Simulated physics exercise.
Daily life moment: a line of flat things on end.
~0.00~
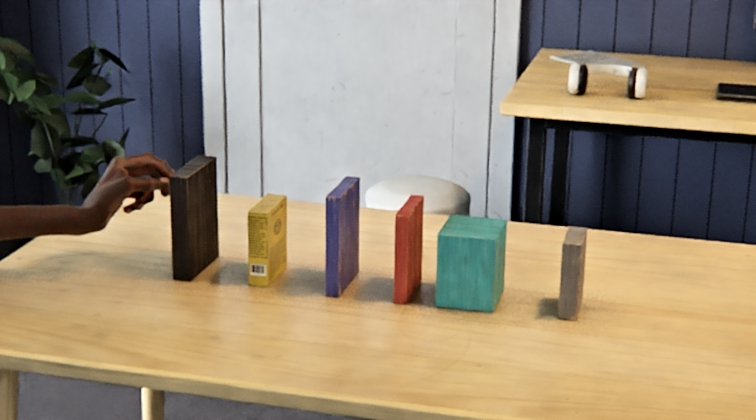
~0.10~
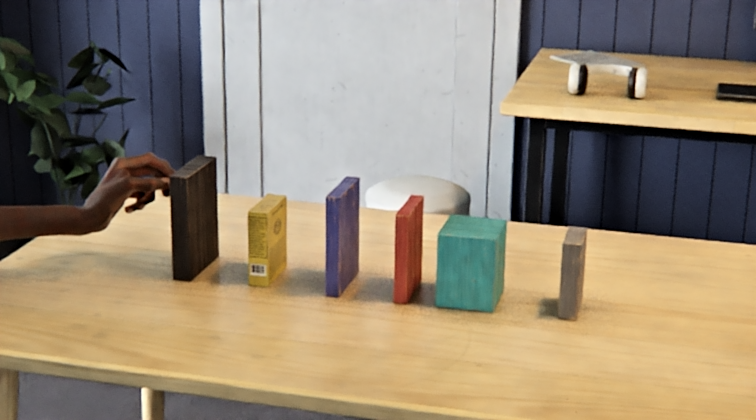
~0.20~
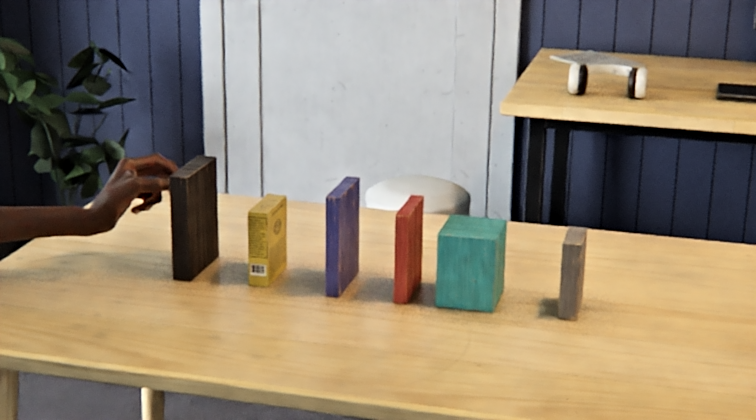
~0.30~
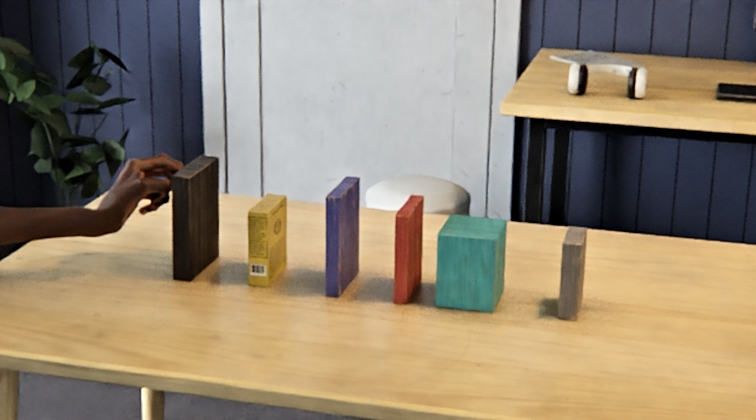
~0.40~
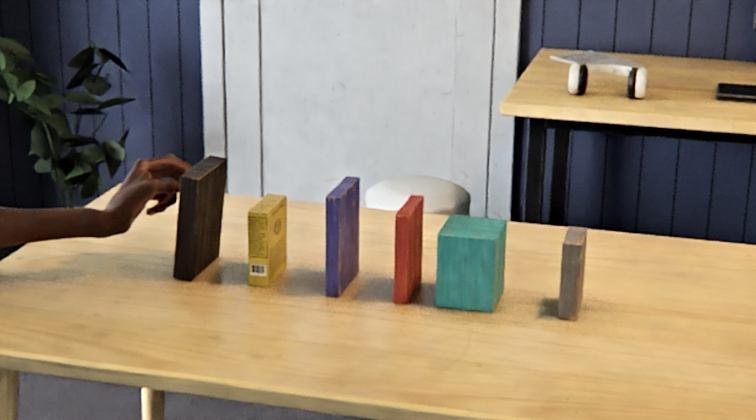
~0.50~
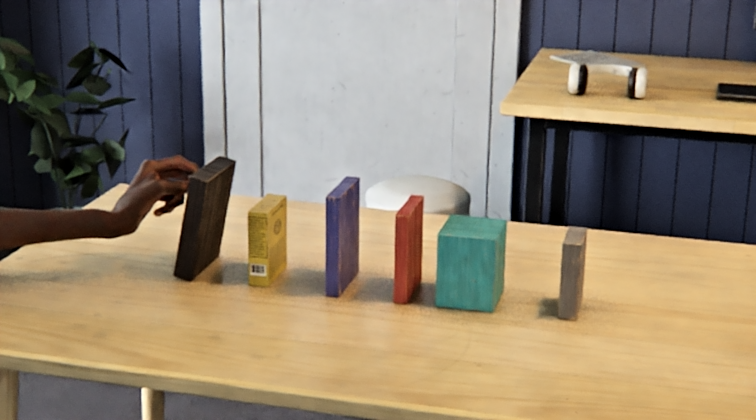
A hand at left pressing the upright black board, tilting it slightly rightward beside a row of motionless coloured blocks.
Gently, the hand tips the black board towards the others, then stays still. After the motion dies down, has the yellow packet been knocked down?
Yes: Down.
By 0.80 s, black board 44° over; yellow packet tilted by 17° near (279, 239).
By 0.90 s, black board 65° over; yellow packet tilted by 52° near (302, 249); blue block tilted by 4°.
By 1.10 s, black board 73° over; yellow packet on its side near (312, 262); blue block tilted by 48°; red board tilted by 16°.
When it is over (1.6 s), lying over on the table, yellow packet and blue block; left askew, red board; turquoise block as before. End places, in pixels of the last picture, yellow packet near (312, 262).
